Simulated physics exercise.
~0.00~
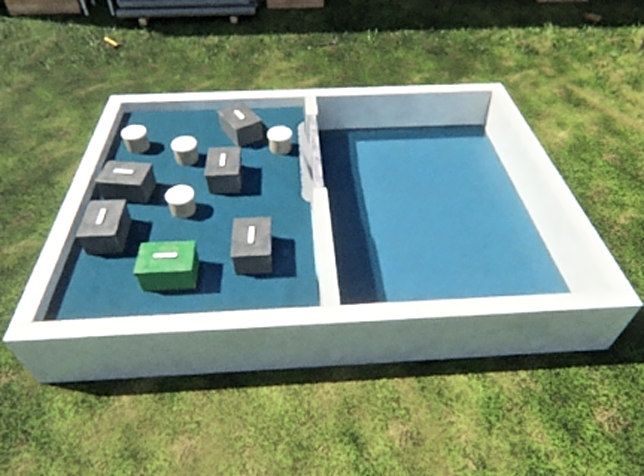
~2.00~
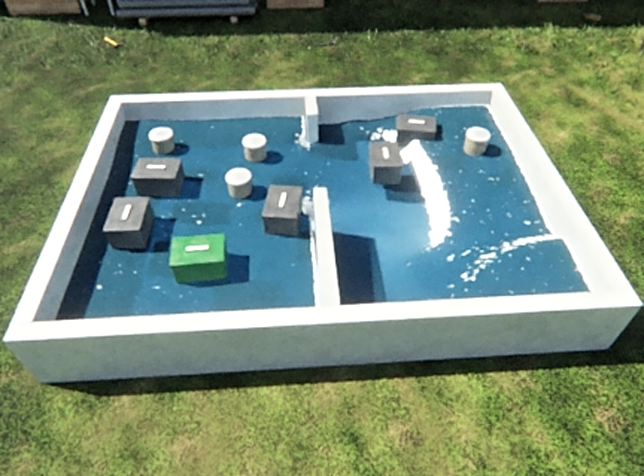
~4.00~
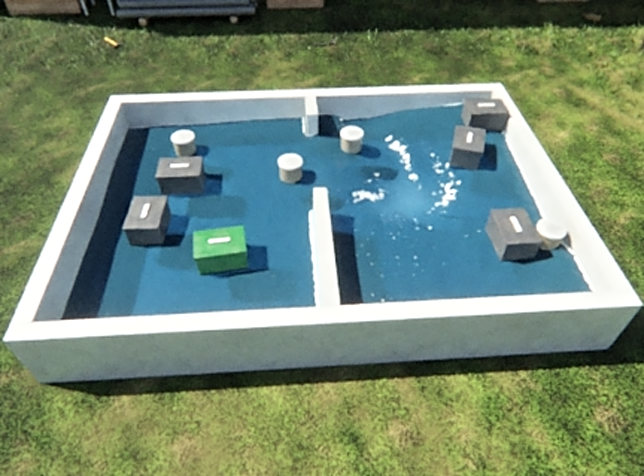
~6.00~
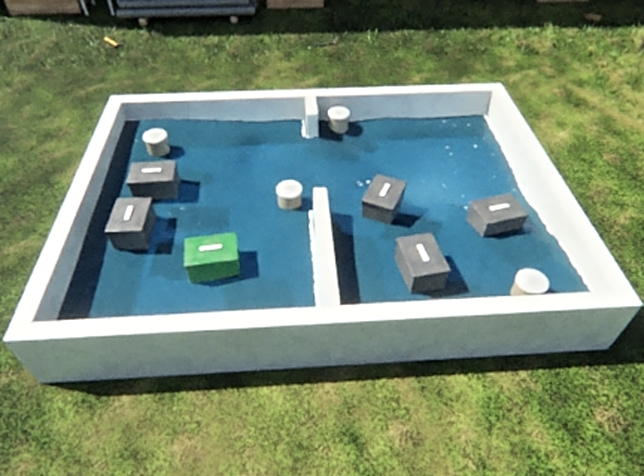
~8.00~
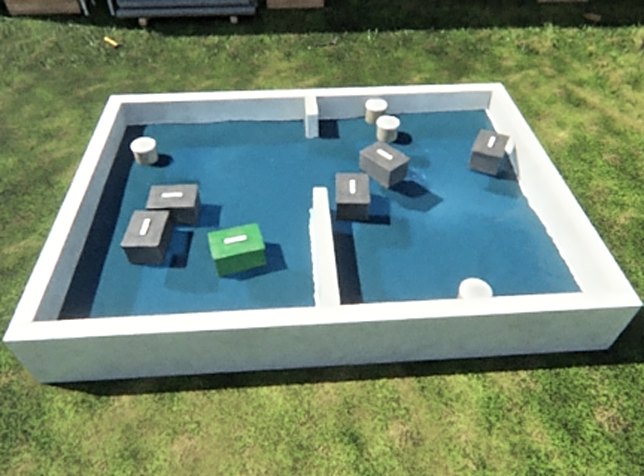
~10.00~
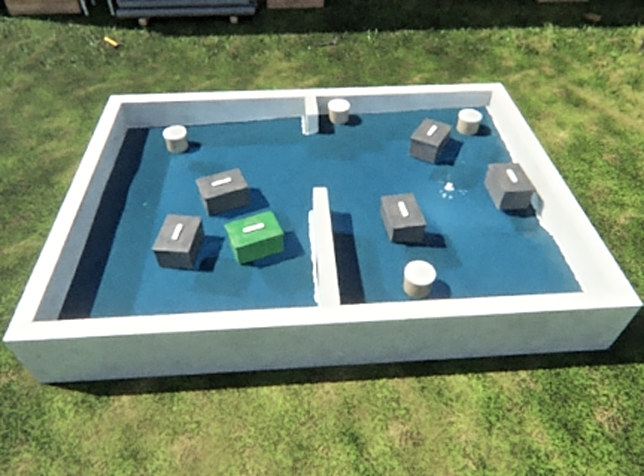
In a walled pool, dark boxes and white cylinders drift right while the green box stays left.
